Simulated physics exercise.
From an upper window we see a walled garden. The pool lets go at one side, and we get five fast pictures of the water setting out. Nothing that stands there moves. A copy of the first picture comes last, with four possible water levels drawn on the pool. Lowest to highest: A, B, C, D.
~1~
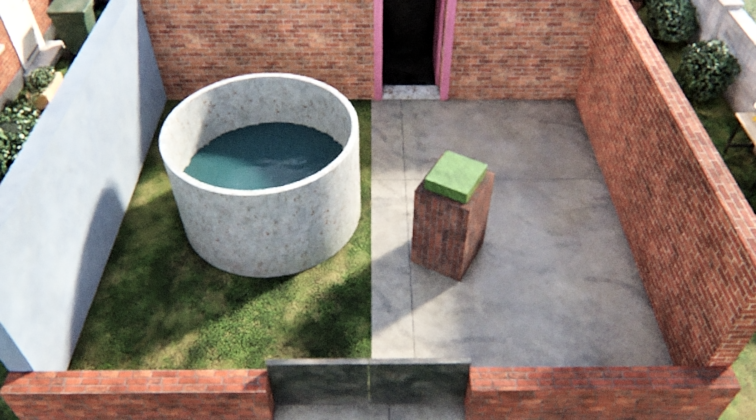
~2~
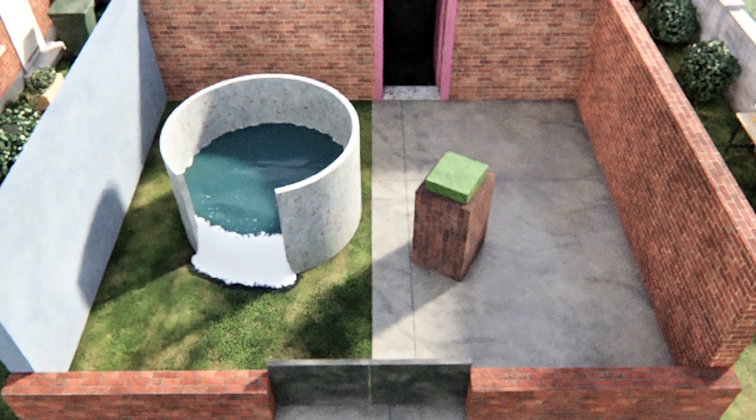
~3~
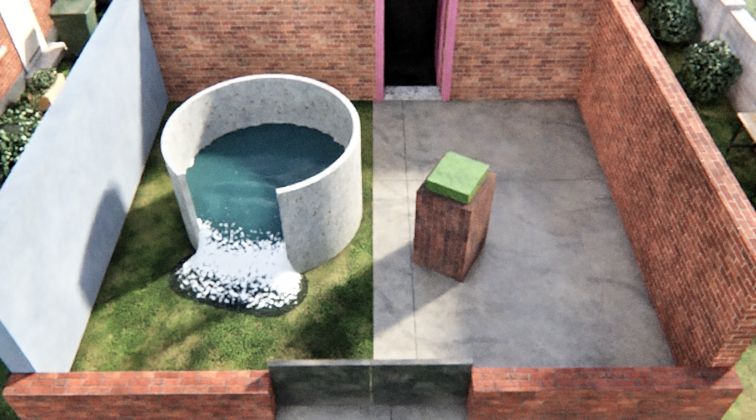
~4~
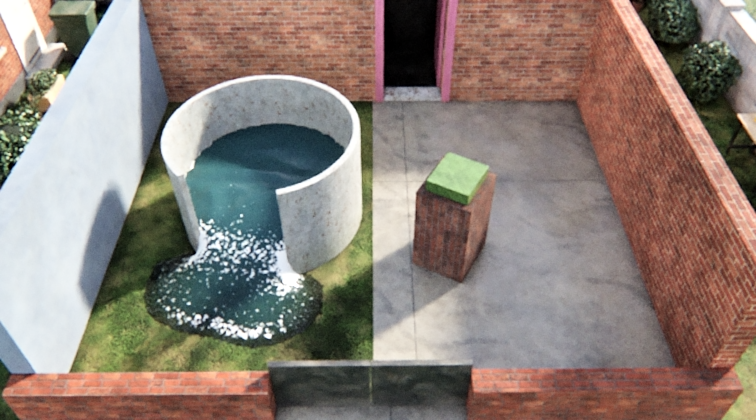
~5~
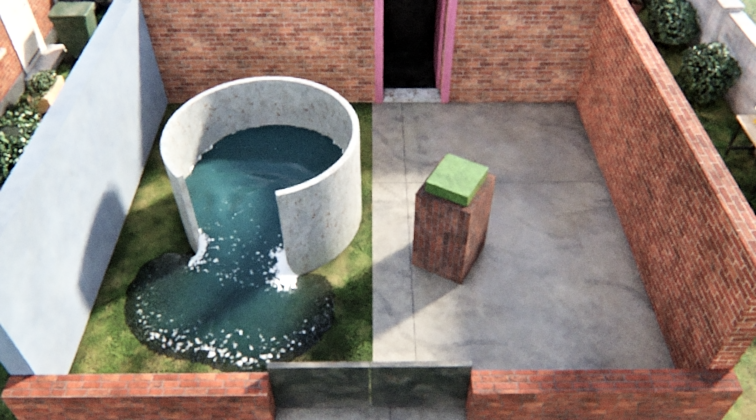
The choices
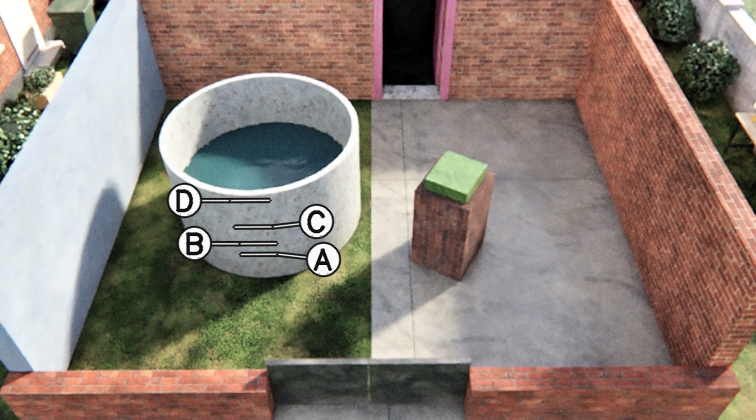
A round concrete pool opens at the front and dark water pours across the grass.
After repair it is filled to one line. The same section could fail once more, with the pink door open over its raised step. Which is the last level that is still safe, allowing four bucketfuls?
C will do.
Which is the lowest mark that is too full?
It is D.
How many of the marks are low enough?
Three of the four.
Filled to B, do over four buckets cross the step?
No, that is safe.
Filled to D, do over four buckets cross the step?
Yes, that goes wrong.
On the marked copy, A at (259, 254); B at (257, 243); C at (254, 226); D at (249, 200); from the bottom up A, B, C, D.
With A, nothing gets over.
With B, nothing gets over.
With C, a splash gets over, under a bucket.
With D, about 8 bucketfuls get in.
